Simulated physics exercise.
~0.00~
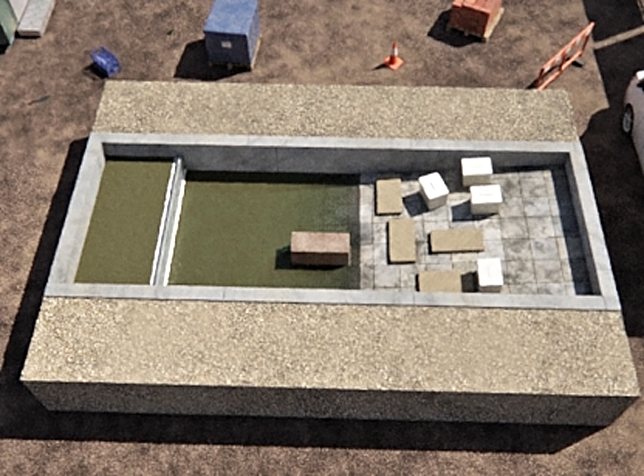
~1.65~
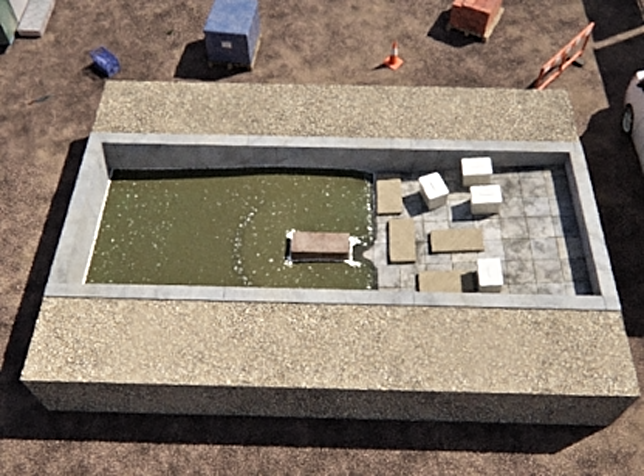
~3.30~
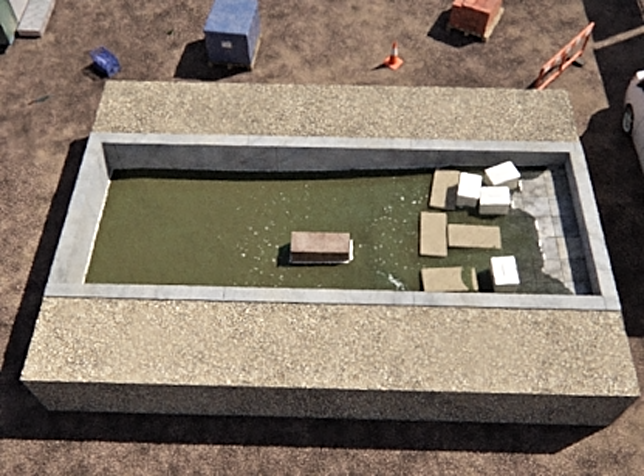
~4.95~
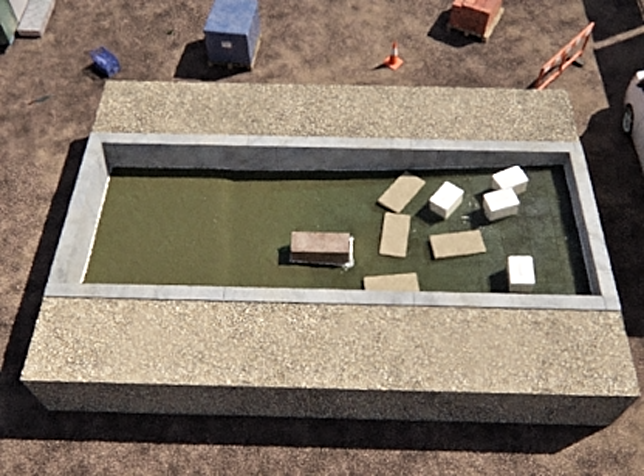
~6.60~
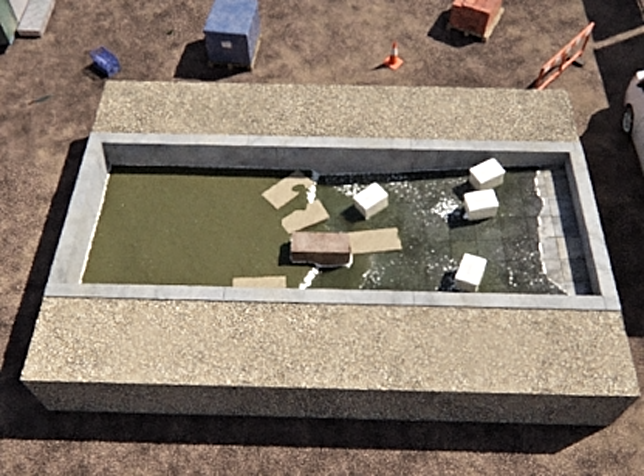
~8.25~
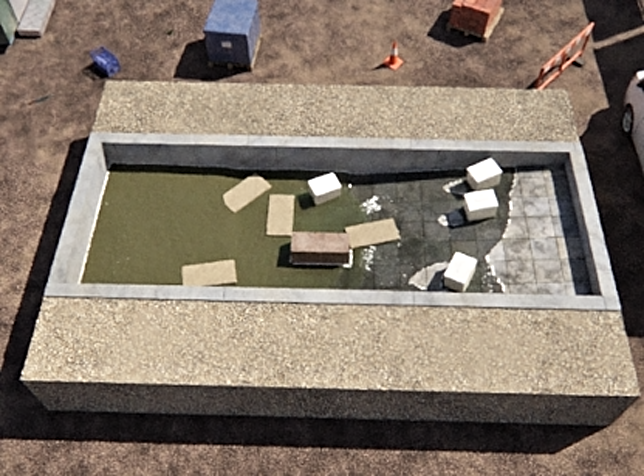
In a walled concrete basin on a dirt lot, greenish water penned at the left surges right past a brown block and up the paved slope, shifting pale boxes and flat slabs; it then draws back, carrying several left and leaving them scattered, with the slope's upper end exposed.
